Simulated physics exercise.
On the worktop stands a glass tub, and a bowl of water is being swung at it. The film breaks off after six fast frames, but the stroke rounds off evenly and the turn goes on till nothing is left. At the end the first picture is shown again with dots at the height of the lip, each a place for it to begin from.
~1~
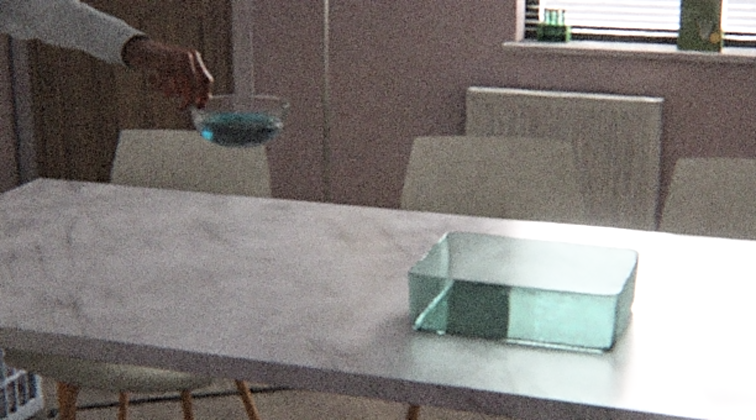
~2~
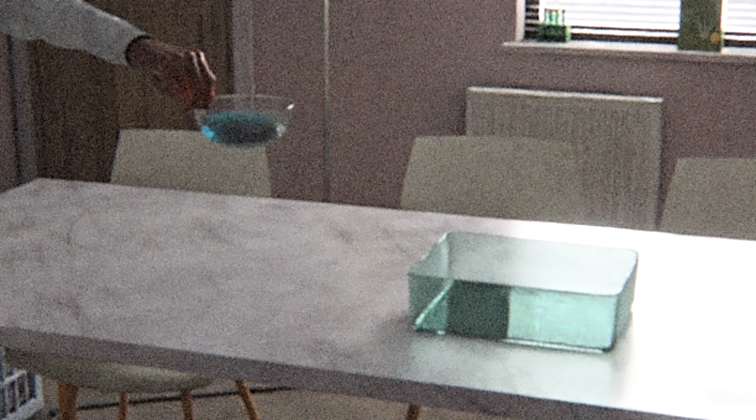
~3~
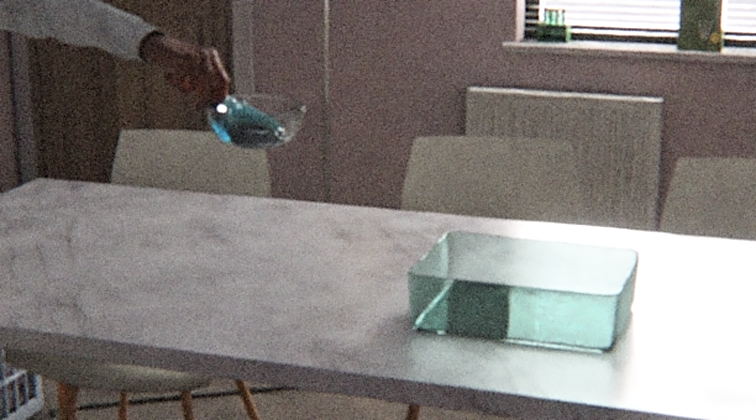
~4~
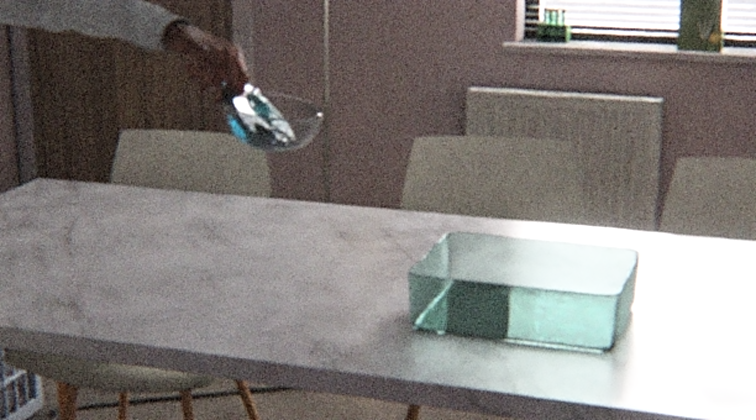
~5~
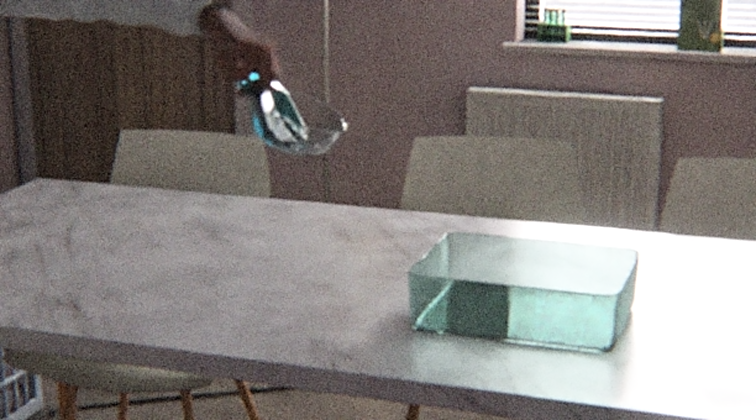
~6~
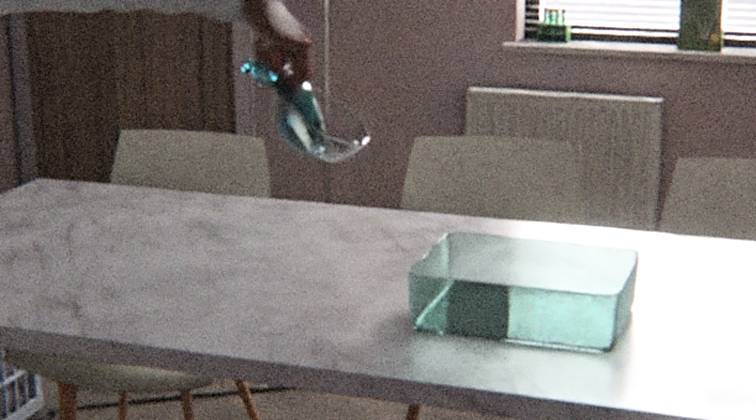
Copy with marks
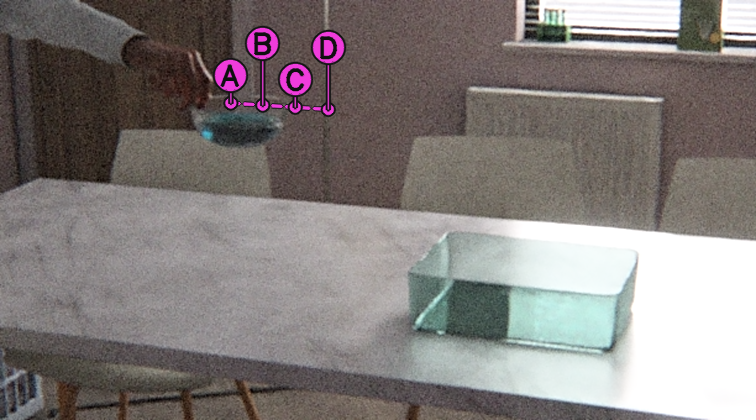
We see a hand holding a clear bowl of blue liquid above a marble-patterned table with a greenish glass tub on it; the hand swings the bowl rightward, tilting it steeply as liquid rides up and over its left rim.
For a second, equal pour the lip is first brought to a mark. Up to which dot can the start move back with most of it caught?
Take B.
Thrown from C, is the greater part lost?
No, not at all.
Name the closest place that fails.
It is A.
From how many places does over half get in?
Three.
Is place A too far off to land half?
Yes, that goes wrong.
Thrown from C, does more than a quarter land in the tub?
Yes.
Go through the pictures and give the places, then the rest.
In the first picture, upright, lip at (283, 106); tub from (411, 328) to (615, 352); nothing has left yet.
In the second picture, upright, lip at (287, 106); nothing has left yet.
In the third picture, tipped about 3°, lip at (300, 109); nothing has left yet.
In the fourth picture, tipped about 9°, lip at (318, 116); water is over the rim, down to (244, 98).
In the fifth picture, tipped about 20°, lip at (341, 127); water is over the rim, down to (271, 95).
In the sixth picture, tipped about 33°, lip at (362, 141); water is over the rim, down to (297, 91).
In magenta, A at (230, 103); B at (262, 105); C at (295, 107); D at (328, 109).
With A, about 32 % lands in the tub, 62 % falls short and 6 % goes beside or beyond.
With B, about 67 % lands in the tub, 21 % falls short and 12 % goes beside or beyond.
With C, about 68 % lands in the tub, 15 % falls short and 17 % goes beside or beyond.
With D, about 73 % lands in the tub, 13 % falls short and 14 % goes beside or beyond.
